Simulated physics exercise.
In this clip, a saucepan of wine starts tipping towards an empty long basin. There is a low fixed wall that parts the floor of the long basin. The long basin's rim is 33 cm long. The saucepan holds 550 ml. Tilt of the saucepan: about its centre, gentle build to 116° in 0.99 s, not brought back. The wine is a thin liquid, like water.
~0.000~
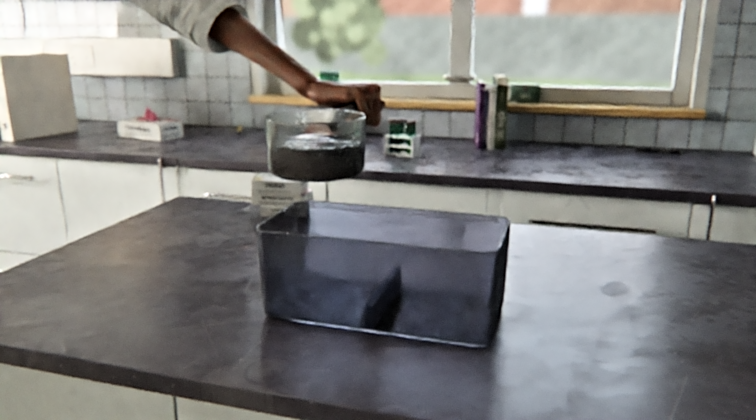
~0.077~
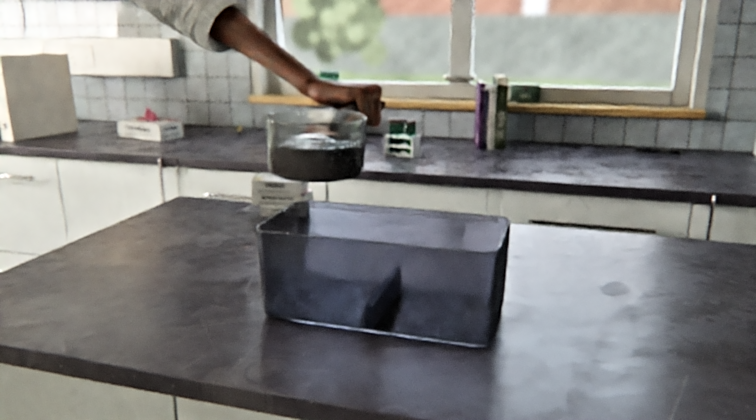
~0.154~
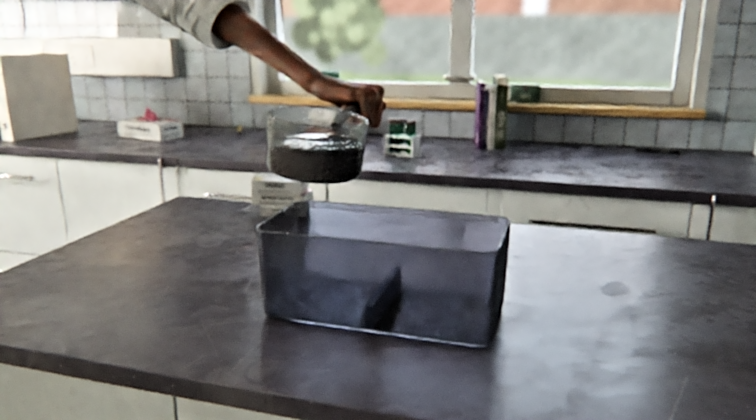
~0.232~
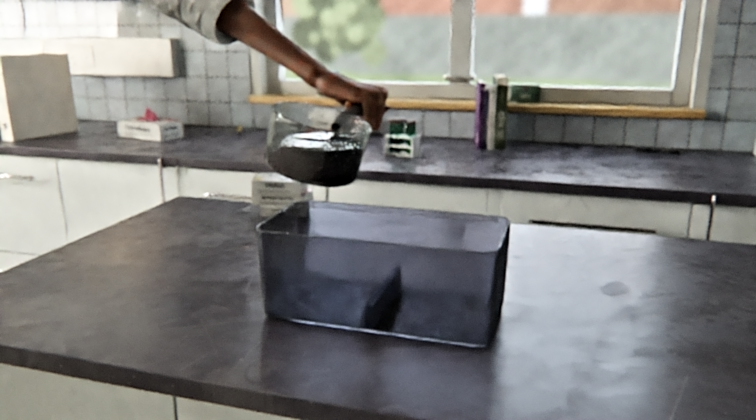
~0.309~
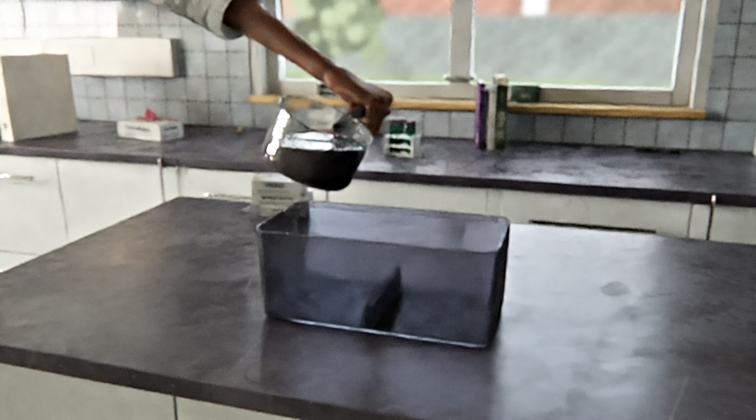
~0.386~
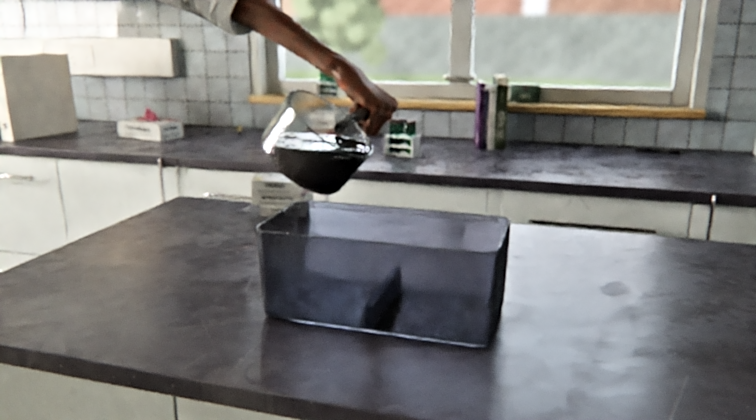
A hand tilts a clear pan of dark liquid rightward above a long, empty basin.
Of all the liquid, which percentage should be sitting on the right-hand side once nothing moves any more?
Around 58 per cent should be sitting there.
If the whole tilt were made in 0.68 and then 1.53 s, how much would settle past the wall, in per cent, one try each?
In turn about 55 and 70 per cent.
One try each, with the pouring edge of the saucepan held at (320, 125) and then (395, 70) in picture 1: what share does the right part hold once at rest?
Some 5 and 90 per cent, in that order.
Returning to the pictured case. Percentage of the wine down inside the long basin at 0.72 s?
I'd estimate some 44 percent of the liquid.
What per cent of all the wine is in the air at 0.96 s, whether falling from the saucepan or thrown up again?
4 per cent, roughly.
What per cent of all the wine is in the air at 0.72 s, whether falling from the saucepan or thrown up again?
At that moment, about 22 percent.
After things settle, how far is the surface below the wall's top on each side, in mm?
On the left it's about 26 mm; on the right, about 22 mm.
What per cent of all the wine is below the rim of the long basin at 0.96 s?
Around 92 parts in a hundred.
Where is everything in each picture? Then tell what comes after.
In the first picture, tilt 0°; pouring edge (362, 120); surface from (276, 140) to (362, 144); the long basin's rim runs from (277, 215) to (505, 236); the wall's top is at (385, 286).
In the second picture, tilt 2°; pouring edge (363, 121); surface from (276, 140) to (362, 144).
In the third picture, tilt 7°; pouring edge (365, 126); surface from (276, 139) to (362, 145).
In the fourth picture, tilt 15°; pouring edge (367, 134); surface from (275, 139) to (363, 146).
In the fifth picture, tilt 26°; pouring edge (368, 144); surface from (272, 138) to (365, 147).
In the sixth picture, tilt 38°; pouring edge (368, 156); surface from (272, 135) to (370, 149).
After 0.72 s the tilt is 96° and 33 per cent is still to pour, 6 is left of the wall and 39 right of it.
After 0.96 s the tilt is 116° and 3 per cent is still to pour, 35 is left of the wall and 58 right of it.
After 1.21 s the tilt is 116° and 0 per cent is still to pour, 41 is left of the wall and 58 right of it.
After 1.49 s the tilt is 116° and 0 per cent is still to pour, 41 is left of the wall and 58 right of it.
In the end 41 per cent lies left of the wall, 58 right of it and 1 outside.
